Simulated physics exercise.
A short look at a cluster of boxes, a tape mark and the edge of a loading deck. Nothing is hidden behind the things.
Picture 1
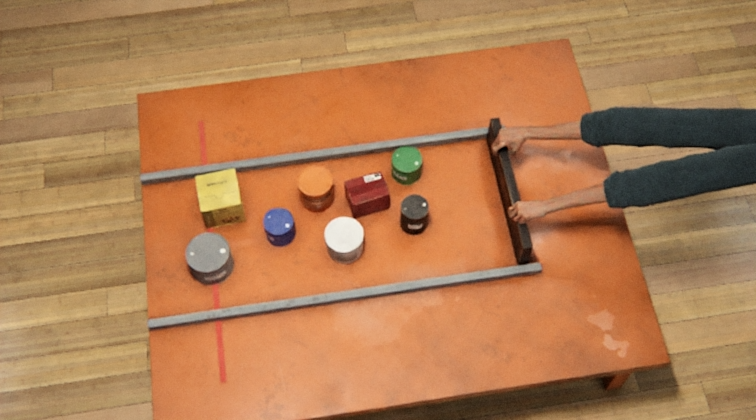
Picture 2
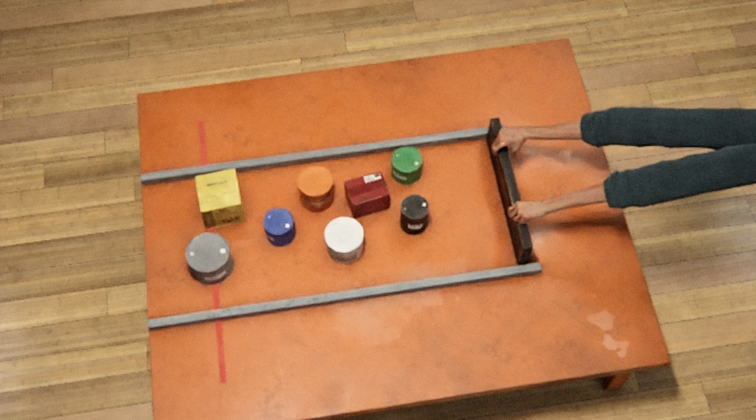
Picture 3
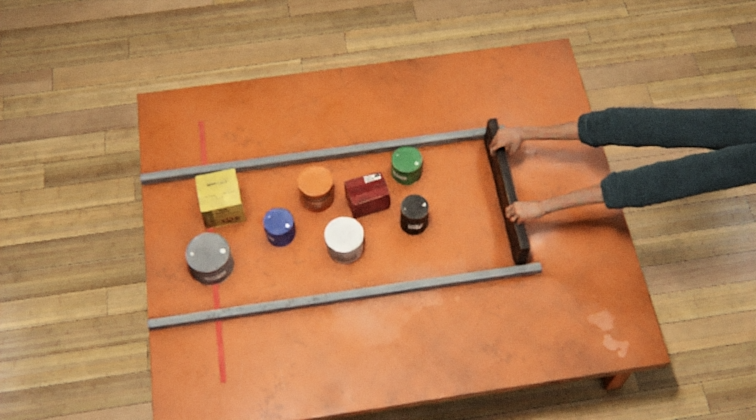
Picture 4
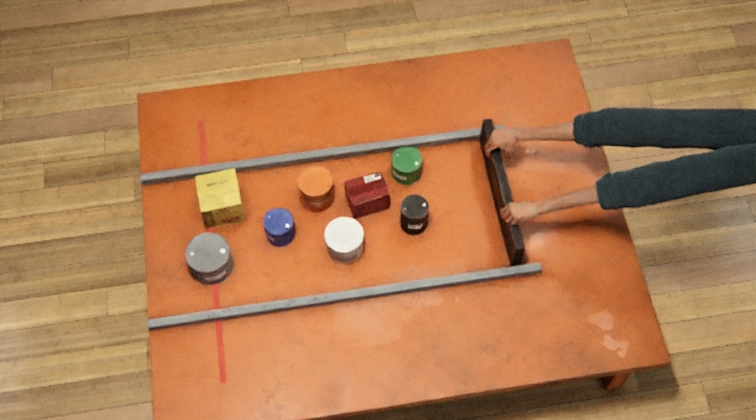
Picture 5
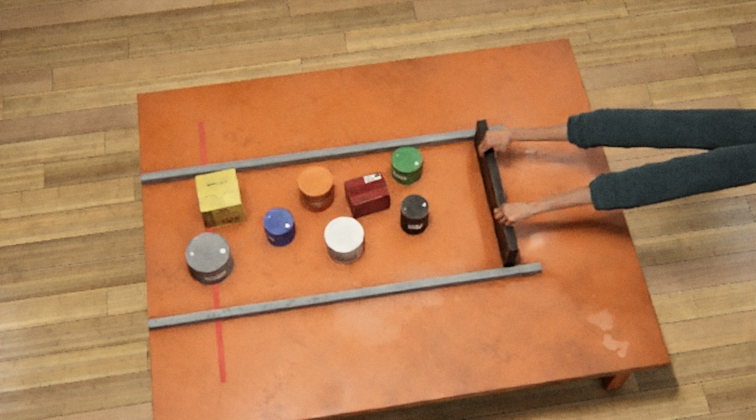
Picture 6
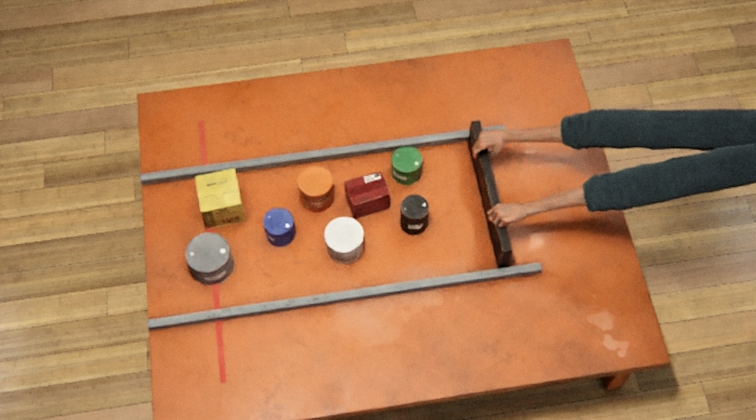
A dark plank, gripped by two hands in dark sleeves at the right of an orange table, at first barely moves, then slides slightly left between two grey rails. The canisters, pails and boxes stay in place, and a small gap still separates them from the plank.
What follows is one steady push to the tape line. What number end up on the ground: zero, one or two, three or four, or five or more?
In the end the number that fall off is one or two.
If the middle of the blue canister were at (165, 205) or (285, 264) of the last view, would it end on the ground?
In that order, it comes down; remains up.
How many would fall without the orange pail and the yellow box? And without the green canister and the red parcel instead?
Fallen: 0, and 0 in the other try.
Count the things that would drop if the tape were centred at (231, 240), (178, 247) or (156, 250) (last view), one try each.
It would be 0, 4 and 8.
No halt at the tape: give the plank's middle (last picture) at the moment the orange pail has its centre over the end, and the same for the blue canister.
Its middle is around (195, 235) and around (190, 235).
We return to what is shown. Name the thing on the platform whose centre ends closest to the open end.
Foremost is the grey canister.
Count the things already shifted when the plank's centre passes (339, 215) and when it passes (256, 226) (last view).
The counts are 5 and 8.
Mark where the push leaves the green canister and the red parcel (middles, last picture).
First (190, 188), then (187, 215).
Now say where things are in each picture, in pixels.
The first frame shows grey canister (210, 259); yellow box (221, 199); blue canister (280, 227); plank (508, 191); tape (211, 242).
The second frame shows yellow box (221, 199); white pail (345, 241).
The third frame shows blue canister (280, 227); green canister (407, 166).
The fourth frame shows grey canister (210, 259); orange pail (316, 190).
The fifth frame shows yellow box (221, 199); black canister (414, 215).
The sixth frame shows grey canister (210, 259); yellow box (221, 199); blue canister (280, 227); plank (489, 194); tape (211, 242).
Soon after, none off yet; grey canister at rest near (210, 259); yellow box at rest near (221, 199); blue canister at rest near (280, 227).
By the end, the number that fall off is one or two; fallen, yellow box.
